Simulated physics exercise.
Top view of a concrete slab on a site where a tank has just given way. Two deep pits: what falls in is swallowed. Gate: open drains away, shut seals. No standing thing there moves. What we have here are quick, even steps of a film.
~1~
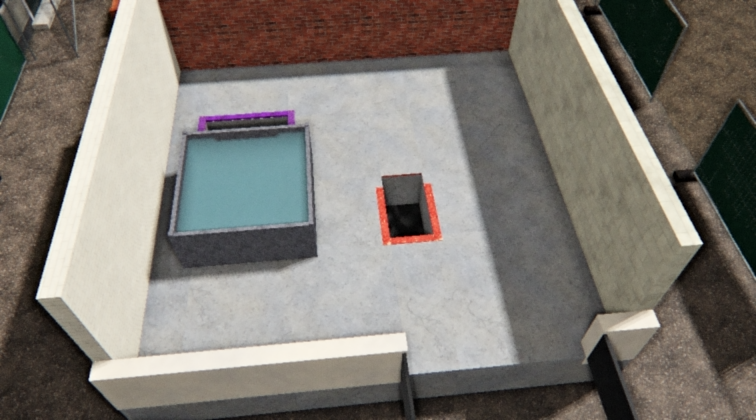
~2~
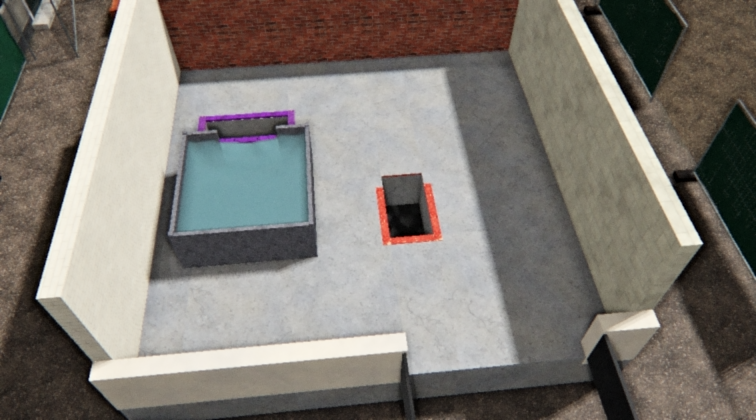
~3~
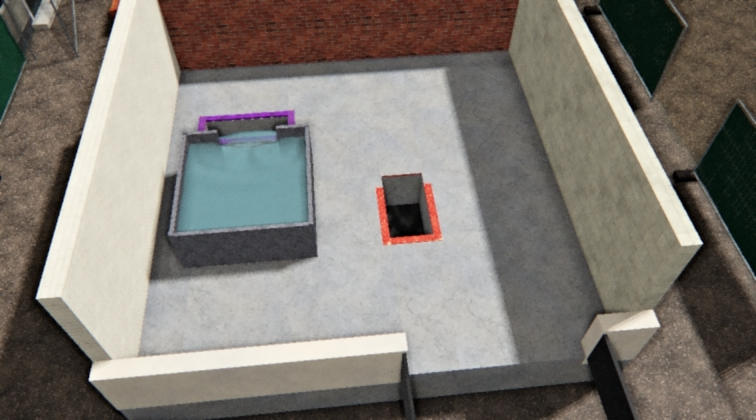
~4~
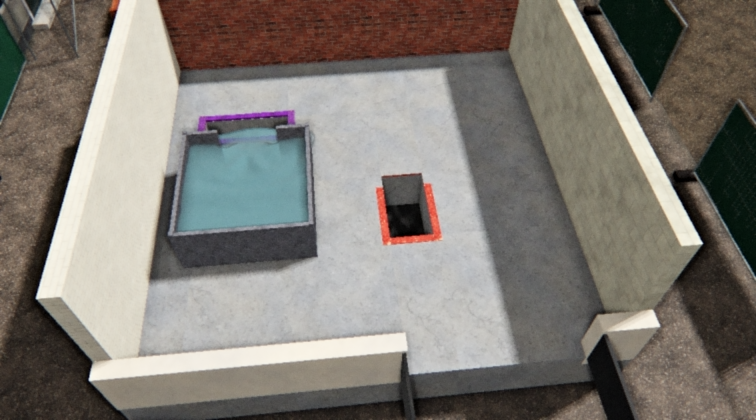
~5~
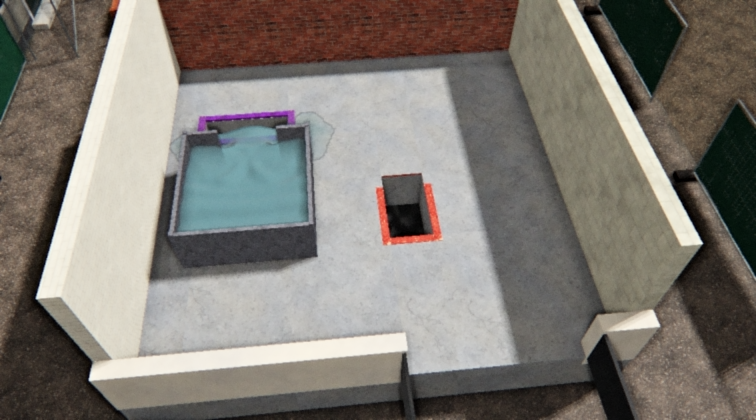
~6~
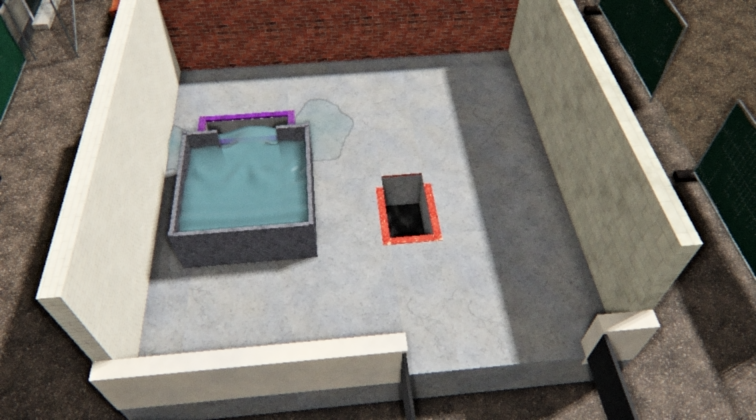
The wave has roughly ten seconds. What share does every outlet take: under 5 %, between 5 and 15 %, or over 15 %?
In order: The gate is nearly idle - draining beneath five per cent. The red pit is nearly idle - draining beneath five per cent. The purple pit is busy - draining past fifteen per cent.
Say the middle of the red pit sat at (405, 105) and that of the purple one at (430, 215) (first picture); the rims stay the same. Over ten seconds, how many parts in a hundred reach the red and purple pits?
For red, 25 in a hundred; for purple, 0 in a hundred.
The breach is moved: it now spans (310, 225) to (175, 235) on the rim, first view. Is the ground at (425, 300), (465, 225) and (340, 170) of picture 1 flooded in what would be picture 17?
Spot by spot: Soaked through, then unaffected, then unaffected.
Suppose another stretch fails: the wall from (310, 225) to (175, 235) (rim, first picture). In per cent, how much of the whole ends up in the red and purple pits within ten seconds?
Roughly, in per cent: Red 6, purple 2.
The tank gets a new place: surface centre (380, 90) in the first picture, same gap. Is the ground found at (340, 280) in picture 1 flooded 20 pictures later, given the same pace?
That spot would be not reached.
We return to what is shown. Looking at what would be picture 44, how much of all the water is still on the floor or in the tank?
I'd say roughly 42 percent.
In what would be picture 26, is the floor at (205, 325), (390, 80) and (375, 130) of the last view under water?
Well, in turn they'd be dry underfoot, wet underfoot and wet underfoot.
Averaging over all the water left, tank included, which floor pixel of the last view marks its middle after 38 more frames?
At about (282, 176).
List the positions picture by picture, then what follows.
In the first picture, still water in the water tank at (245, 179).
In the second picture, the front is at a hidden place, out from the gap on the water tank's far side.
In the third picture, water pours out on the water tank's far side and has run to a hidden place.
In the fourth picture, the front is at a hidden place, out from the gap on the water tank's far side.
In the fifth picture, water pours out on the water tank's far side and has run to (178, 141).
In the sixth picture, the front is at (349, 123), out from the gap on the water tank's far side.
A moment on, water covers 10 % of the floor; the gate 0 %, the red pit 0 %, the purple pit 22 %.
Next, water covers 15 % of the floor; the gate 0 %, the red pit 0 %, the purple pit 35 %.
Then, water covers 20 % of the floor; the gate 0 %, the red pit 0 %, the purple pit 47 %.
Later, water covers 30 % of the floor; the gate 0 %, the red pit 0 %, the purple pit 59 %.
In the end, water covers 55 % of the floor; the gate 0 %, the red pit 1 %, the purple pit 65 %.
